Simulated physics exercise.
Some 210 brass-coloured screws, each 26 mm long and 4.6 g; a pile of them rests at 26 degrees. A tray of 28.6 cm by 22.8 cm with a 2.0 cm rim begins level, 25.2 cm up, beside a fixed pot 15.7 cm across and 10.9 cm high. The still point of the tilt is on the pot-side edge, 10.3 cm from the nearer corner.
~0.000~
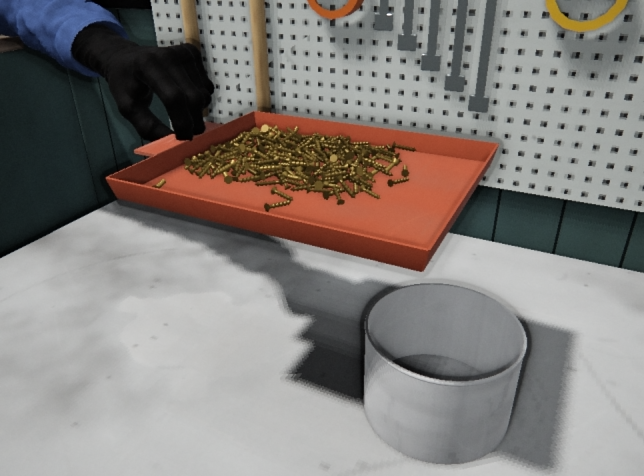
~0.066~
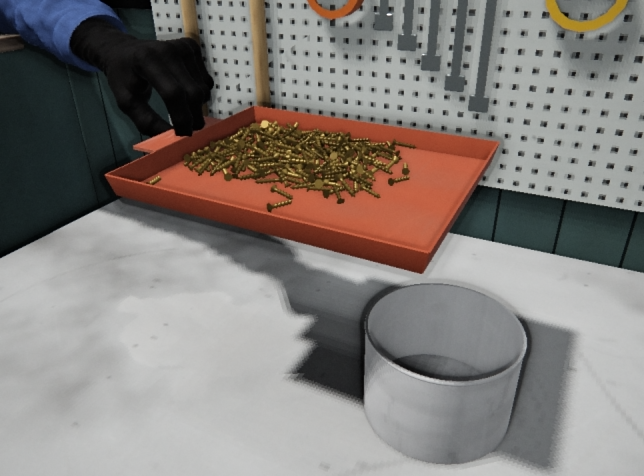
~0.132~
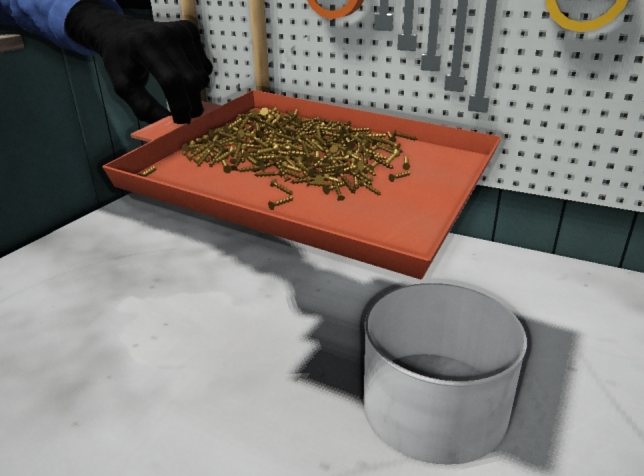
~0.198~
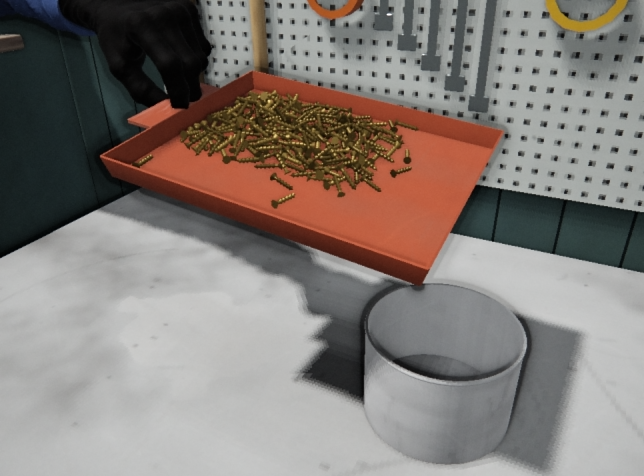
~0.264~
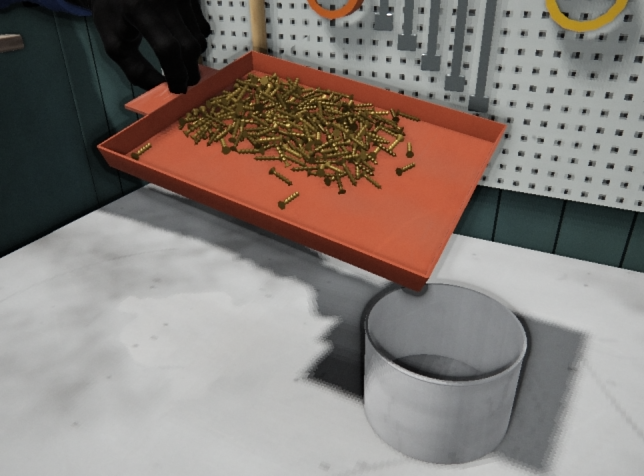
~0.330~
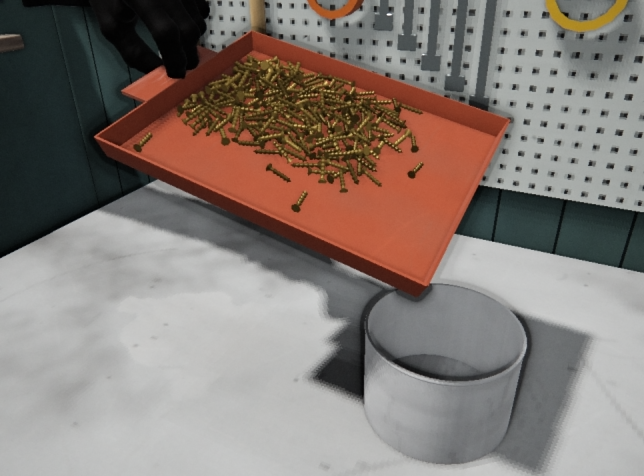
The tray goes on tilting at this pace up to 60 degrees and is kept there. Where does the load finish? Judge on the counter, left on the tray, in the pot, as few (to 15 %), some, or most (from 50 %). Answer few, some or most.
On the counter: Most; left on the tray: Some; in the pot: Few.
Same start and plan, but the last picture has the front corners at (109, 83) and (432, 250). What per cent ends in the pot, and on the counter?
Pot 20, counter 20.
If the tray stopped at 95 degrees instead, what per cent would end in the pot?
In that case some 0 per cent.
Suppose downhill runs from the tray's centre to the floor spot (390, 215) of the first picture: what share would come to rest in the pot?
Some 5 per cent.
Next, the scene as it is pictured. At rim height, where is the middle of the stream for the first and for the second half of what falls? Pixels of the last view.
At about (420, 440), then at (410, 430).
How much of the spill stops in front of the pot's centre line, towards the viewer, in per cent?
Roughly 100 per cent.
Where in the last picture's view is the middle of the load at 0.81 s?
Around (381, 242).
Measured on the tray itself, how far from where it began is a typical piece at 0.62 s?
Some 6 cm.
After 0.62 s, tilt 39 degrees; the tray holds 100 %, the pot 0 %.
Then, at 0.81 s, tilt 53 degrees; the tray holds 95 %, the pot 0 %.
After 1.12 s, tilt 60 degrees; the tray holds 40 %, the pot 0 %.
By 2.3 s all is still; counter 70 %, tray 30 %, pot 0 %.
